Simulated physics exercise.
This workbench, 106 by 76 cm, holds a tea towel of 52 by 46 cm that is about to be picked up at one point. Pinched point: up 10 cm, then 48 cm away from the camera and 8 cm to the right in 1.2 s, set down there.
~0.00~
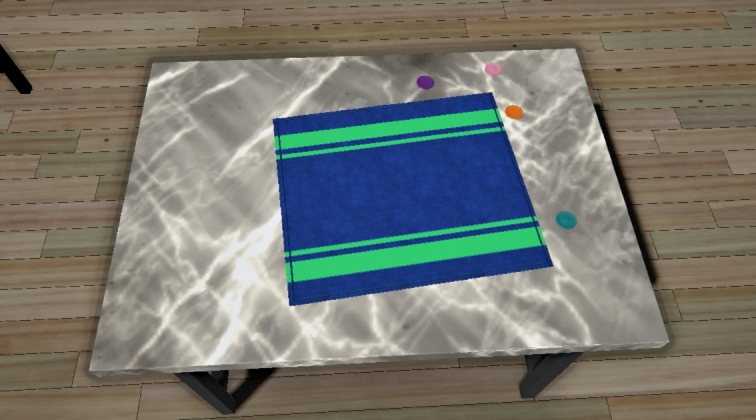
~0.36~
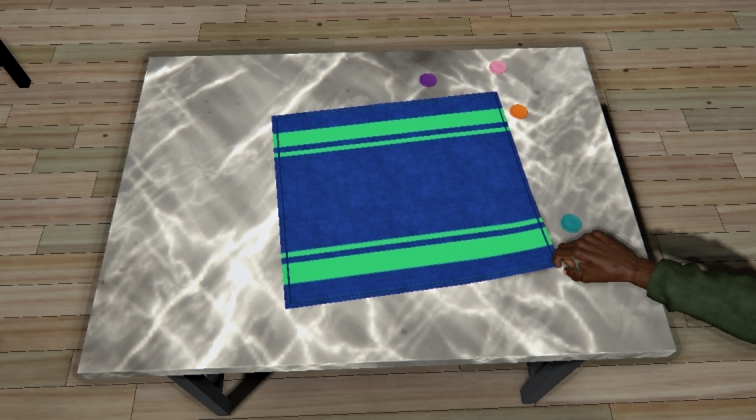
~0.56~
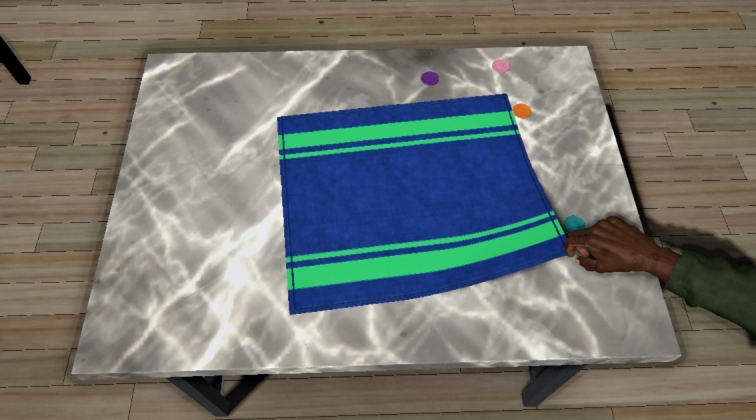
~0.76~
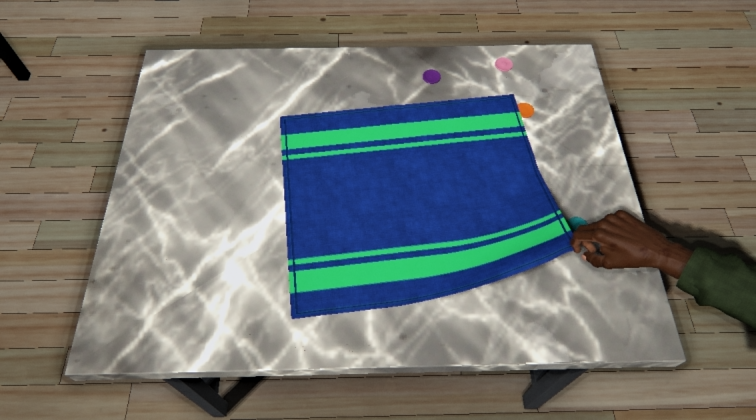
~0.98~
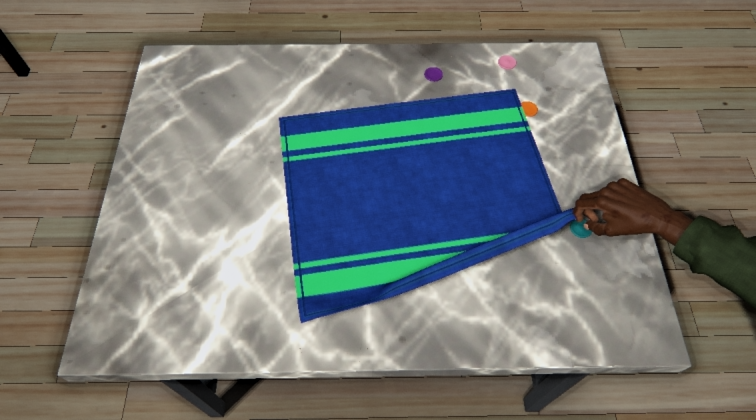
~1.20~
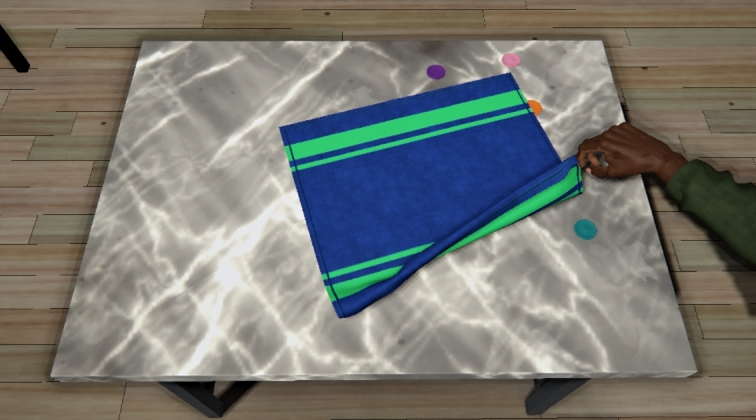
A dark-skinned hand in a green sleeve enters from the right over a grey marbled table on a wooden floor, seen from above at an angle. A blue cloth with green stripes lies flat, with purple, pink, orange and teal discs beyond and beside it. The hand pinches the cloth's near right corner, lifts it and draws it away from the viewer, folding and slightly turning the cloth as the view shifts slightly.
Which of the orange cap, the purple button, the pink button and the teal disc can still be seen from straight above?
In order: The orange cap gets covered; the purple button ends under the cloth; the pink button vanishes under it; the teal disc remains in the open.
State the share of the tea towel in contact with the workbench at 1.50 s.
Share in contact: Around 75 %.
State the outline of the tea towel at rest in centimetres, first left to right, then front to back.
Some 56 cm across and 56 cm deep.
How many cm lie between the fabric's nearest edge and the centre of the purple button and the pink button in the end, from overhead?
About 7 cm, 5 cm.
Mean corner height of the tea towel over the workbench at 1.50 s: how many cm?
Mean corner height at that time: Approx. 3 cm.
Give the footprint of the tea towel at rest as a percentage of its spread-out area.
Some 75 per cent.
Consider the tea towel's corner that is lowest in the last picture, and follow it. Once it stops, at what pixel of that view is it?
(452, 234).
By 1.5 s, 75 % of it is down, spanning 61 by 60 cm, above purple button, orange cap.
By 1.8 s, 75 % of it is down, spanning 57 by 57 cm, above purple button, orange cap, pink button.
By 2.1 s, 75 % of it is down, spanning 58 by 57 cm, above purple button, orange cap, pink button.
By 2.4 s, 75 % of it is down, spanning 58 by 56 cm, above purple button, orange cap, pink button.
By 3.4 s, 90 % of it is down, spanning 56 by 56 cm, above purple button, orange cap, pink button.
